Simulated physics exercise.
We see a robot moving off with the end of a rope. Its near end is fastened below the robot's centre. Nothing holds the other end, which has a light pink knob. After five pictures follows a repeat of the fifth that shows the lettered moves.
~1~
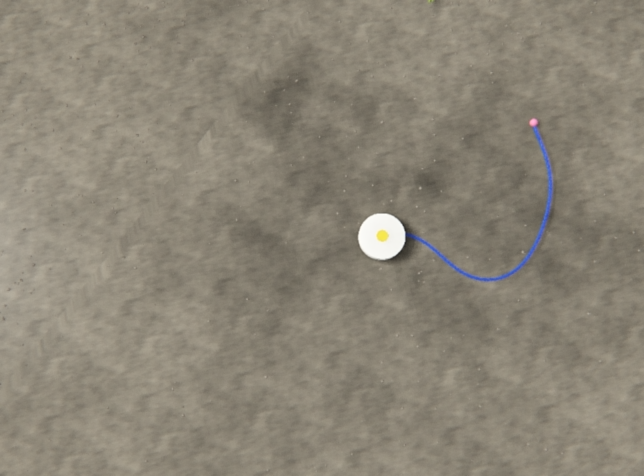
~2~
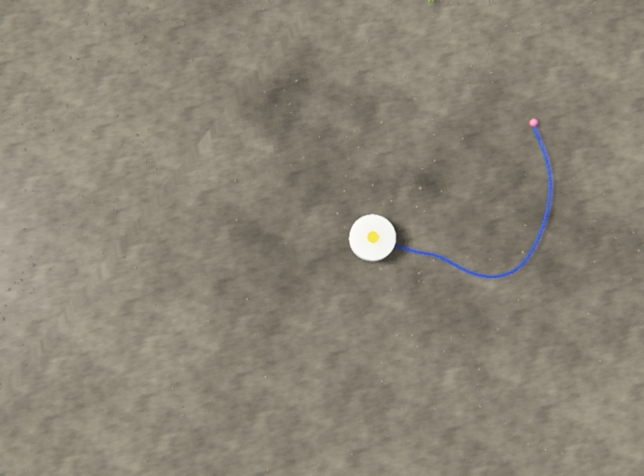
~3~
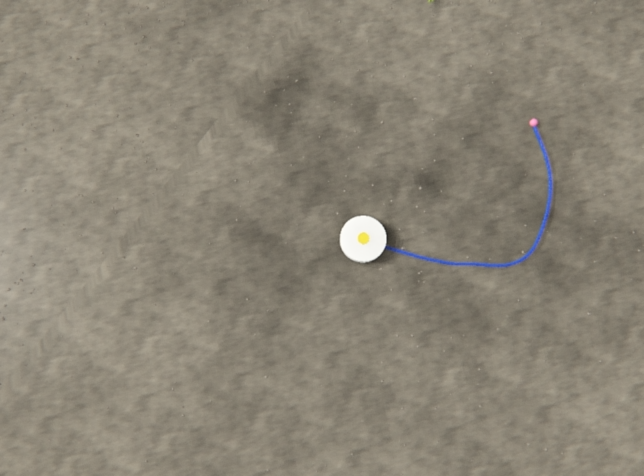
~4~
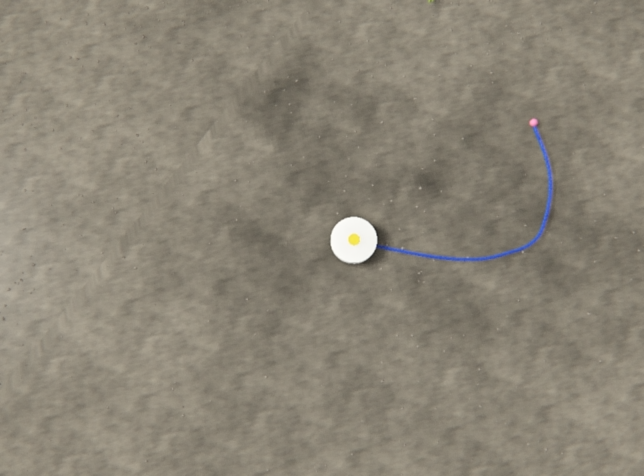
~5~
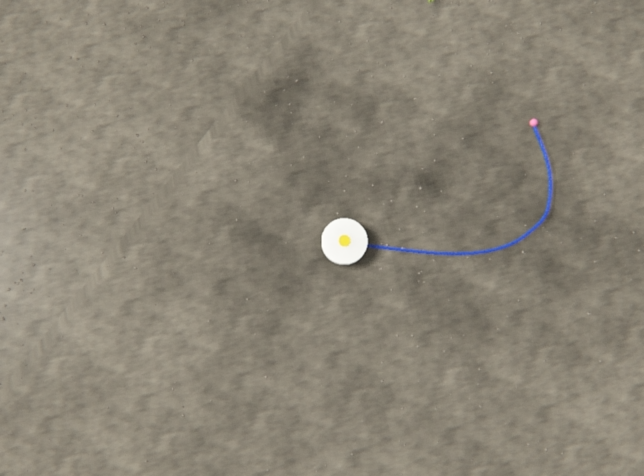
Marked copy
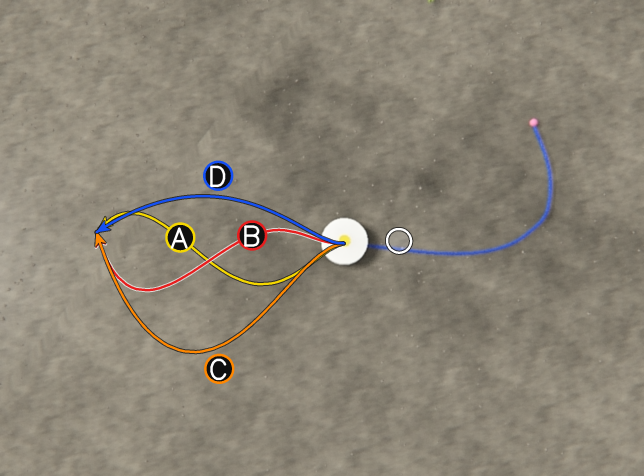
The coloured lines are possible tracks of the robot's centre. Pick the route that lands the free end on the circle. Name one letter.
Take C.
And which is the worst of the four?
That is D.
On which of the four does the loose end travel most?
Route C.
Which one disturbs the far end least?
Route D.
On the marked copy, A from (344, 243) via (214, 265) to (99, 229); B from (344, 243) via (209, 261) to (97, 234); C from (344, 243) via (202, 352) to (97, 232); D from (344, 243) via (222, 197) to (97, 232); the ring at (399, 241).
Taking C. A third of the way, robot (246, 328), middle of the rope (389, 247), free end (518, 169).
Two thirds of the way, robot (133, 316), middle of the rope (297, 290), free end (435, 220).
When it is over, robot (93, 231), middle of the rope (248, 275), free end (399, 240); the free end is on the ring.
As for the rest, A leaves the free end at (410, 214); B leaves the free end at (403, 206); D leaves the free end at (406, 188).
